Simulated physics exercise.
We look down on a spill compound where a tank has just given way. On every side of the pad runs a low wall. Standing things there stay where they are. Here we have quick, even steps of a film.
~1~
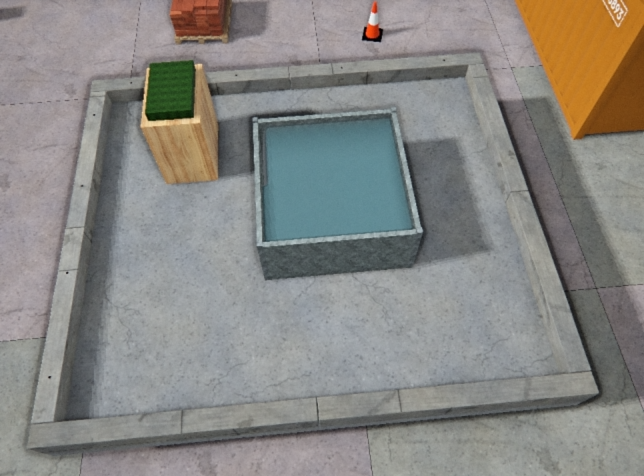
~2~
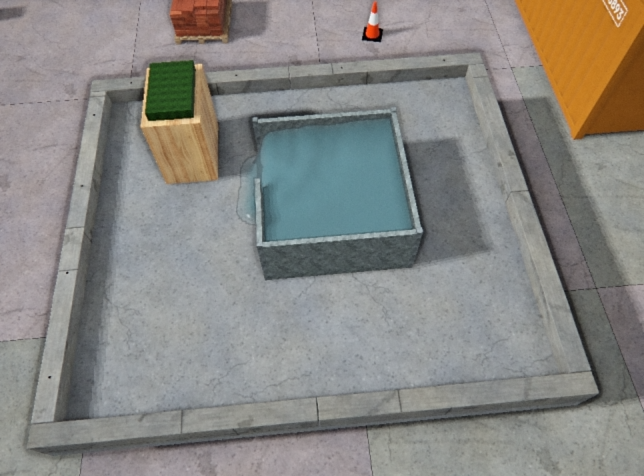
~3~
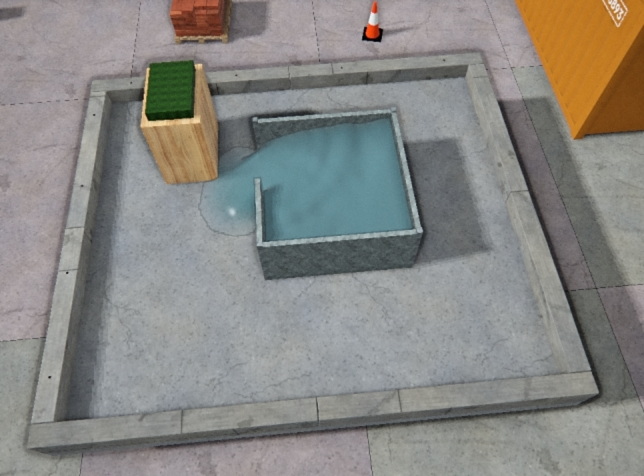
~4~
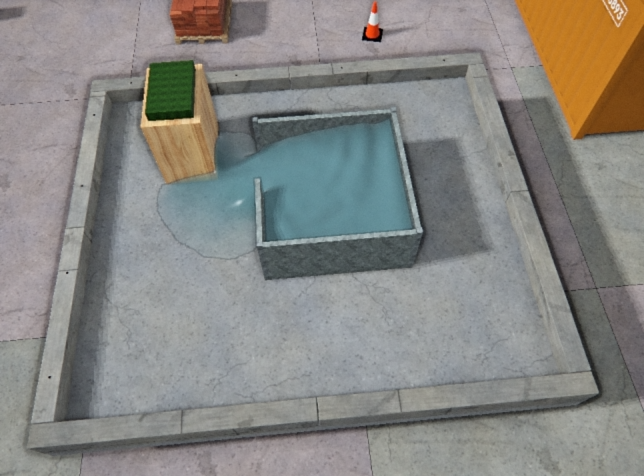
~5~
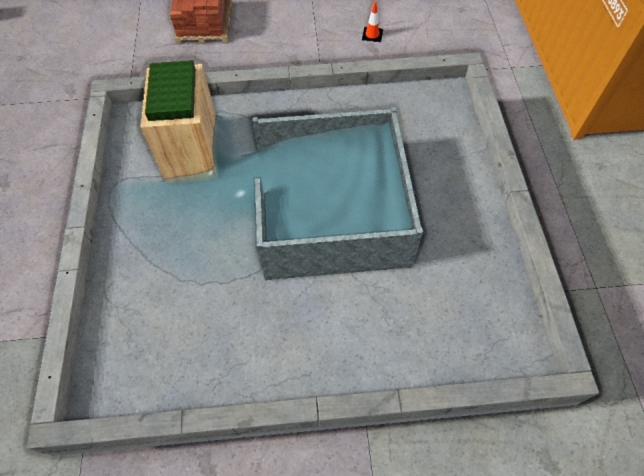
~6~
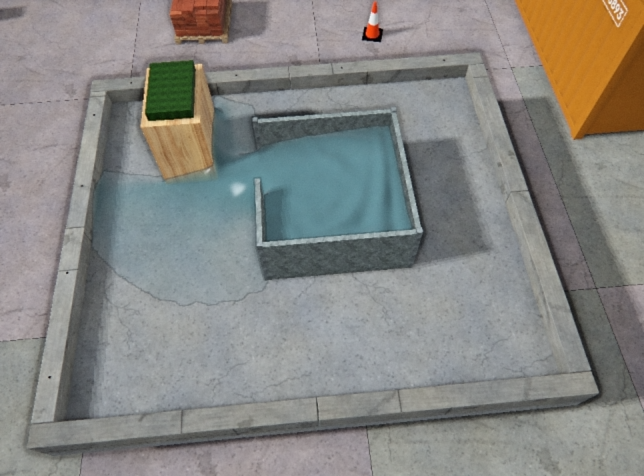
On a walled concrete pad, an open tank of water gave way at its left side, and the water poured out, spread around the foot of a green-topped wooden block and reached the left wall.
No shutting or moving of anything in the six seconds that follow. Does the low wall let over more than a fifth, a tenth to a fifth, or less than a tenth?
It lets over less than a tenth.
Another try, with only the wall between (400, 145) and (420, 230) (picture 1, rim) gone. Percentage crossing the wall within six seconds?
Close to 14 per cent, I reckon.
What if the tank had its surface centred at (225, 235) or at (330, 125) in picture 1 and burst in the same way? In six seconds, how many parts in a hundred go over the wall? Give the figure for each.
Roughly 12 per cent, then roughly 6 per cent.
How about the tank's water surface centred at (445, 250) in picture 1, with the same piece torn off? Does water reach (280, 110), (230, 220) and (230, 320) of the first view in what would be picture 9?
Point by point: Spared, soaked, soaked.
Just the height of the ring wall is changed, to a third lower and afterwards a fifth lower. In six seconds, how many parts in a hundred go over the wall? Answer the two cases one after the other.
First try roughly 16 per cent, second try roughly 10 per cent.
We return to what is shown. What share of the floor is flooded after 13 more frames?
Around 55 percent, give or take.
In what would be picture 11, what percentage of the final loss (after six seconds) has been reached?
Near 10 in a hundred.
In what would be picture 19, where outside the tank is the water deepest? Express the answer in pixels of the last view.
Deepest spot: Around (67, 425).
A moment on, water covers 25 % of the floor; the low wall has let 0 % over.
Next, water covers 30 % of the floor; the low wall has let 0 % over.
Then, water covers 45 % of the floor; the low wall has let 4 % over.
Later, water covers 70 % of the floor; the low wall has let 5 % over.
In the end, water covers 80 % of the floor; the low wall has let 5 % over.
